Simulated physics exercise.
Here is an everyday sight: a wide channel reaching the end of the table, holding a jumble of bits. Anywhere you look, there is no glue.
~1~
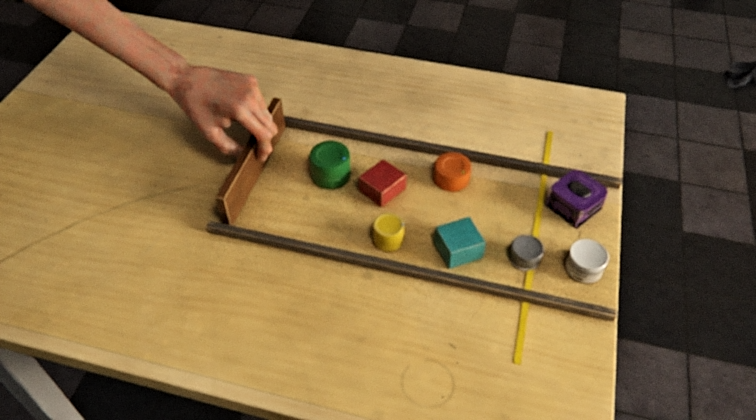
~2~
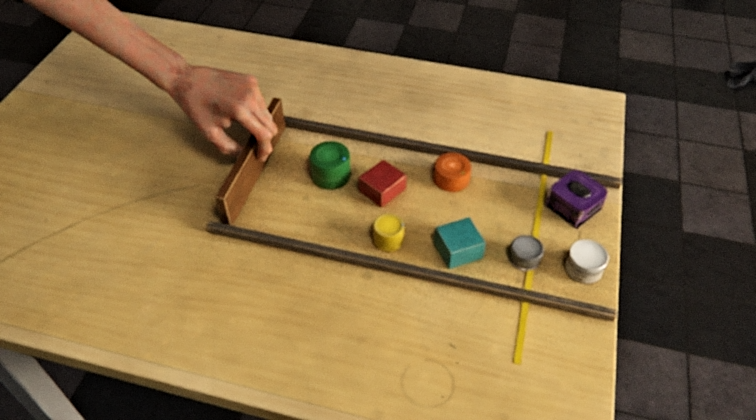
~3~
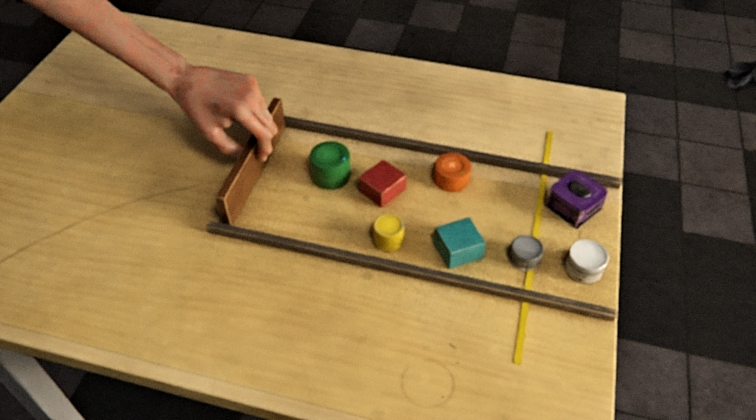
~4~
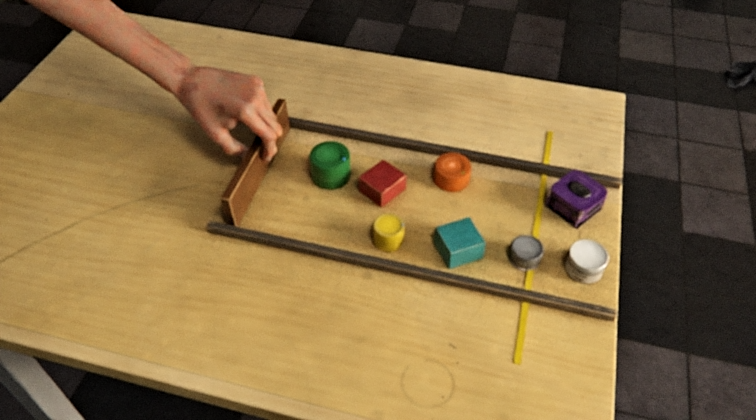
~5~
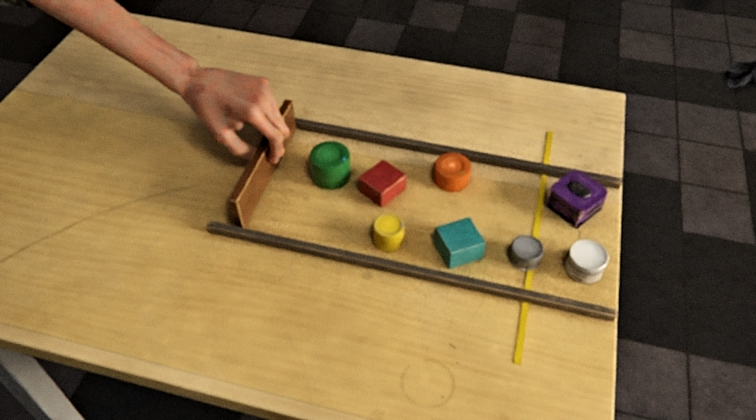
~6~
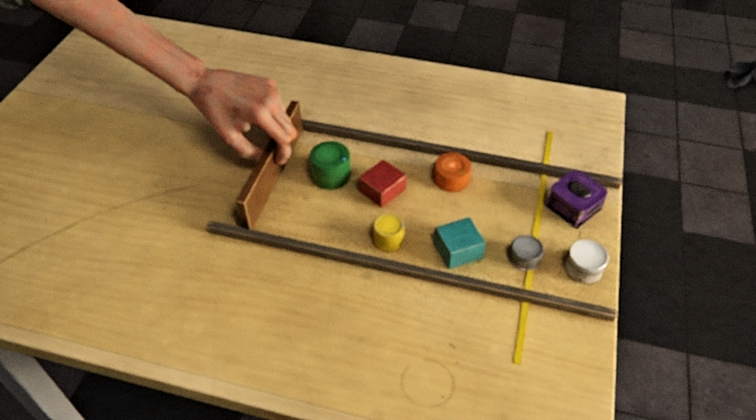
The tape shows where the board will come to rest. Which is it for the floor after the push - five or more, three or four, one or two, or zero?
For the floor it is one or two.
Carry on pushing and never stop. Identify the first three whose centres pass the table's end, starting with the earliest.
White tub, grey pot, purple case.
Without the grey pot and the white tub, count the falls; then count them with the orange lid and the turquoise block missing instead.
The first try gives 0, the second gives 0.
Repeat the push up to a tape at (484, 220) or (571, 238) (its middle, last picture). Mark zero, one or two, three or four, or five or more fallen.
The falls would be none; either three or four.
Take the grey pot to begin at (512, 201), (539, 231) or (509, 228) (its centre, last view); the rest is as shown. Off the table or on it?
In that order, it survives; is kept; stays on.
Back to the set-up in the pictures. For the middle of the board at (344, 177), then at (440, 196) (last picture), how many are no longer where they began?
At first I count 2, and then 5.
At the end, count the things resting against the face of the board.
Count: 3.
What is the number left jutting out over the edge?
Overhanging ones - 2.
Soon after, none off yet; white tub at rest near (586, 262); purple case at rest near (577, 198); grey pot at rest near (526, 253).
In the end, the number that fall off is one or two; gone, white tub.
